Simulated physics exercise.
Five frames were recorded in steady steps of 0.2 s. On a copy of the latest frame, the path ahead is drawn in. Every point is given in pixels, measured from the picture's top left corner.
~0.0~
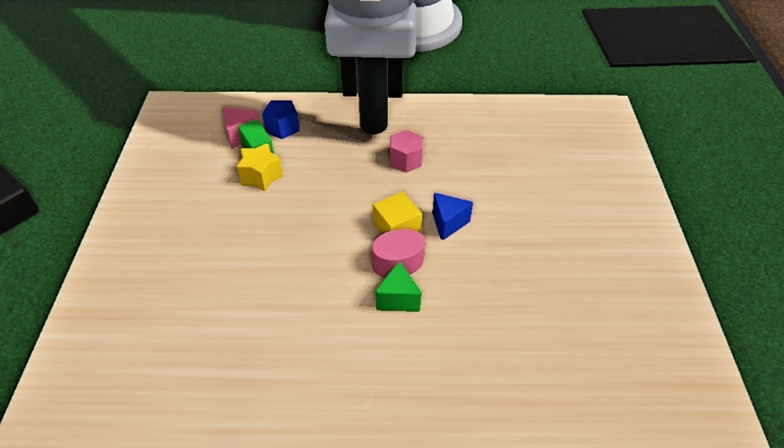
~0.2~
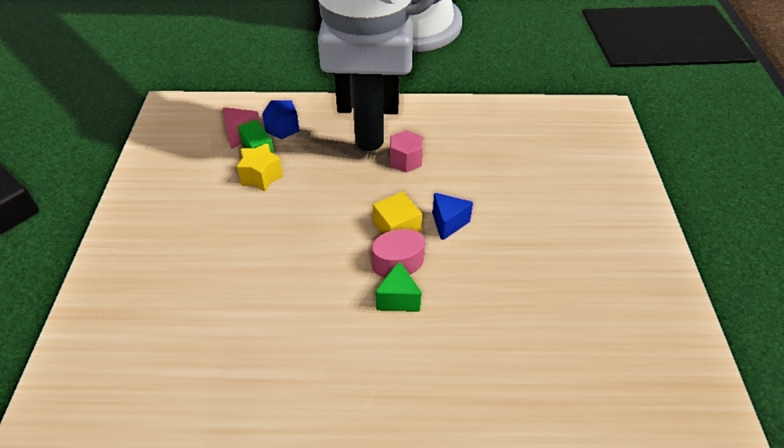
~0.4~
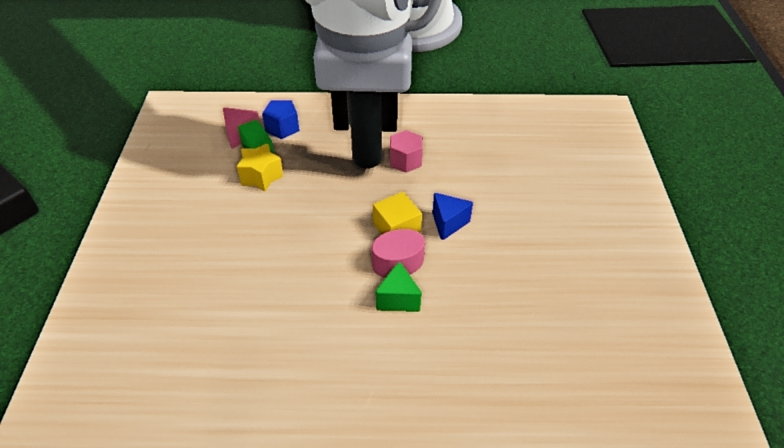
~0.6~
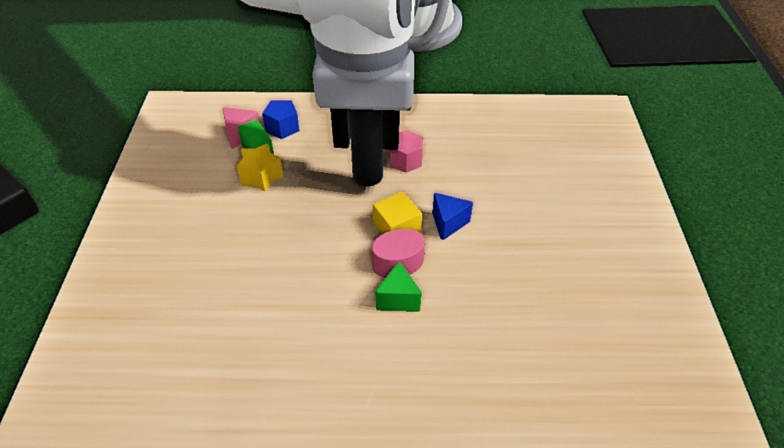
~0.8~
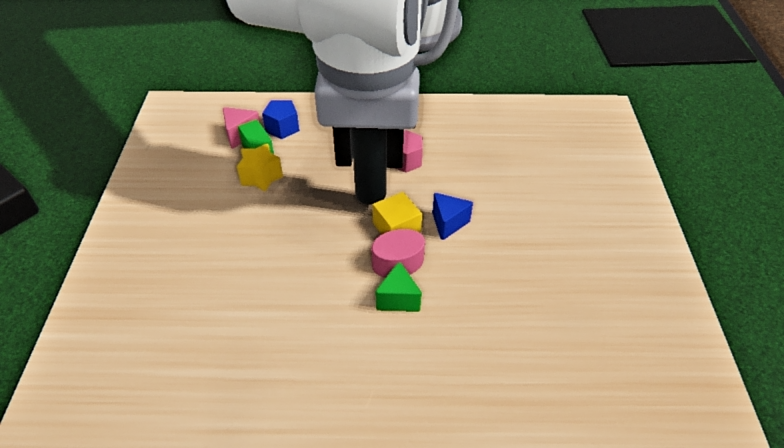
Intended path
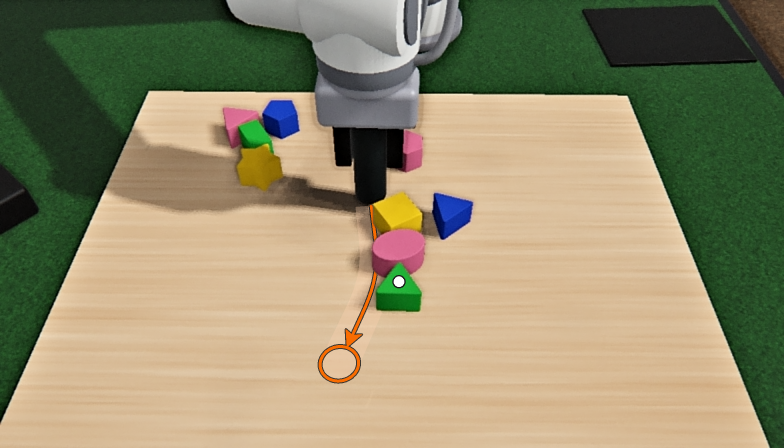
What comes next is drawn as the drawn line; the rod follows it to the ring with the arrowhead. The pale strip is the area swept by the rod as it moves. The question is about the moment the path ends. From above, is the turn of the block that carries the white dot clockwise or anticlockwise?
Rotation: Clockwise.
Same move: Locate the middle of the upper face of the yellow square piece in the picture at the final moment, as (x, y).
The top centre is at (412, 222).
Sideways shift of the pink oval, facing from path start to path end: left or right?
Facing from start to end, it shifts left.
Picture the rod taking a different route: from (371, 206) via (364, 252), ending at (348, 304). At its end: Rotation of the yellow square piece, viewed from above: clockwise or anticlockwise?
Bird's-eye view: Counterclockwise.
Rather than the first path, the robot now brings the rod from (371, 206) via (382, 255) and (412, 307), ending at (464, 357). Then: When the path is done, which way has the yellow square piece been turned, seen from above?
From overhead, anticlockwise.
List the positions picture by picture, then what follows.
In the first frame, tip of the rod (374, 127), middles of tops, yellow square piece (397, 208), pink oval (399, 244), green triangular block (399, 282), blue triangular block (451, 205).
In the second frame, rod (369, 143), nothing pushed.
In the third frame, rod (367, 160), nothing pushed.
In the fourth frame, rod (368, 177), nothing pushed.
In the fifth frame, rod (371, 195), yellow square piece (397, 208), pink oval (399, 244), green triangular block (399, 282), blue triangular block (451, 205).
The line goes from (371, 206) through (376, 252) and (366, 305) to (339, 363); the dot is on the green triangular block.
What follows on the original path. One third of the way, rod (376, 242); yellow square piece (412, 222), turned 60° anticlockwise; pink oval (409, 254), turned 20° clockwise; green triangular block (400, 289).
Two thirds of the way, rod (365, 296); yellow square piece (412, 222), turned 60° anticlockwise; pink oval (415, 265), turned 25° anticlockwise; green triangular block (406, 300), turned 35° clockwise.
At the end, rod (338, 354); yellow square piece (412, 222), turned 60° anticlockwise; pink oval (415, 265), turned 25° anticlockwise; green triangular block (406, 301), turned 30° clockwise; blue triangular block unmoved.
